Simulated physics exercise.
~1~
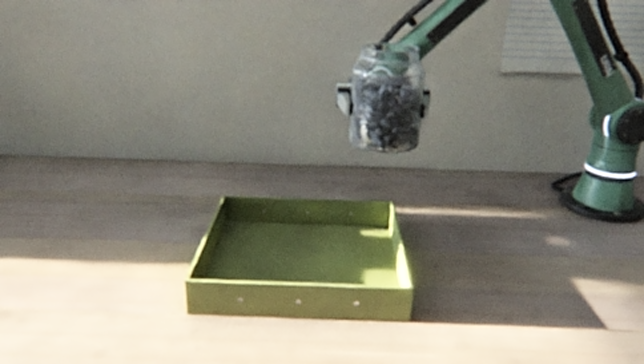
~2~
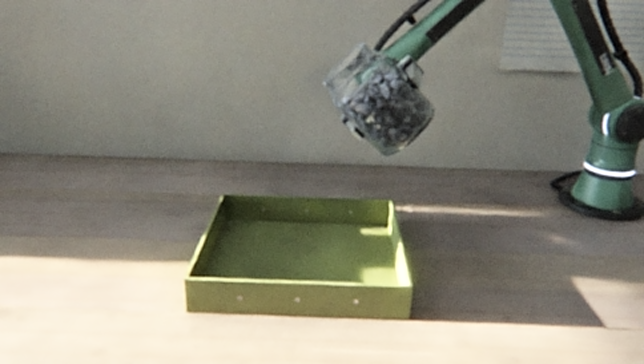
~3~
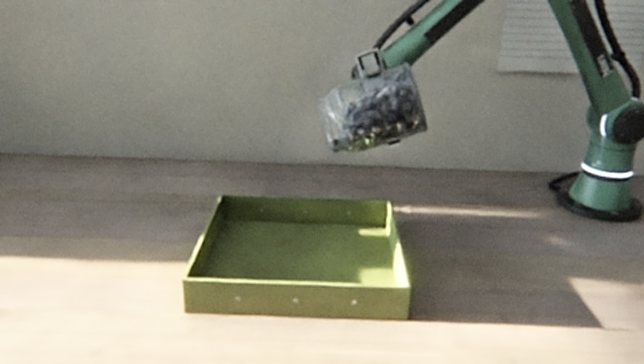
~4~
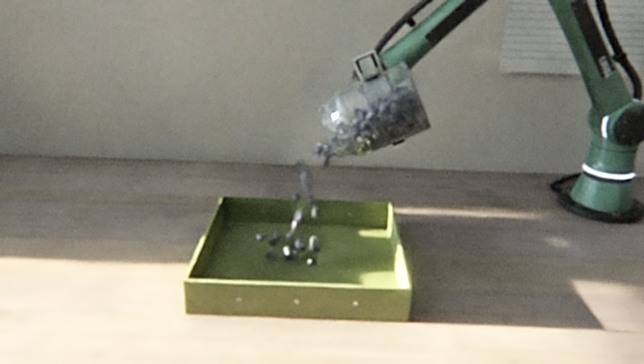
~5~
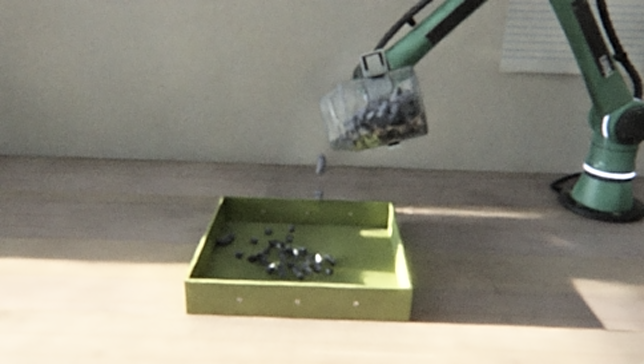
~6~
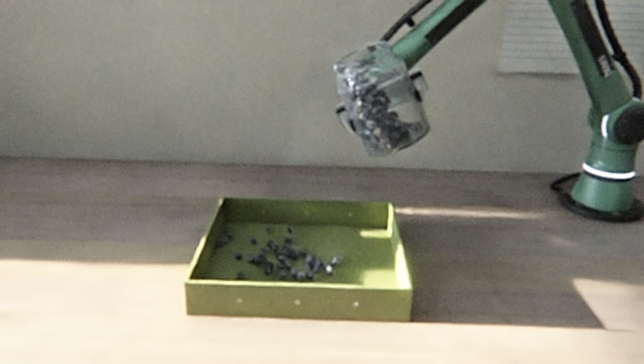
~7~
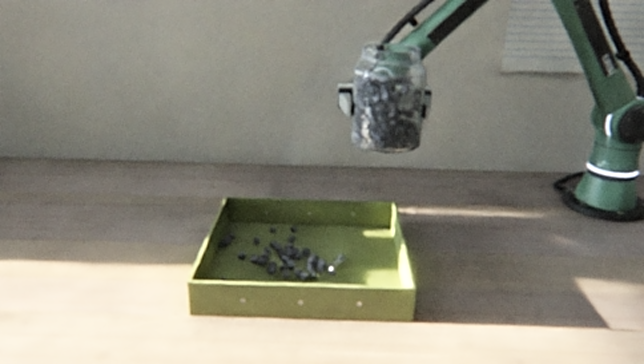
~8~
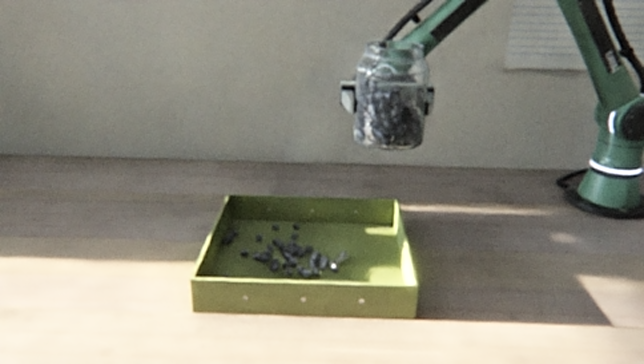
We see a green robot arm tip a clear jar of small dark pebbles toward the left, spilling some into a shallow green tray below. It then turns the jar upright, still holding most of the pebbles, while the rest lie scattered across the tray.
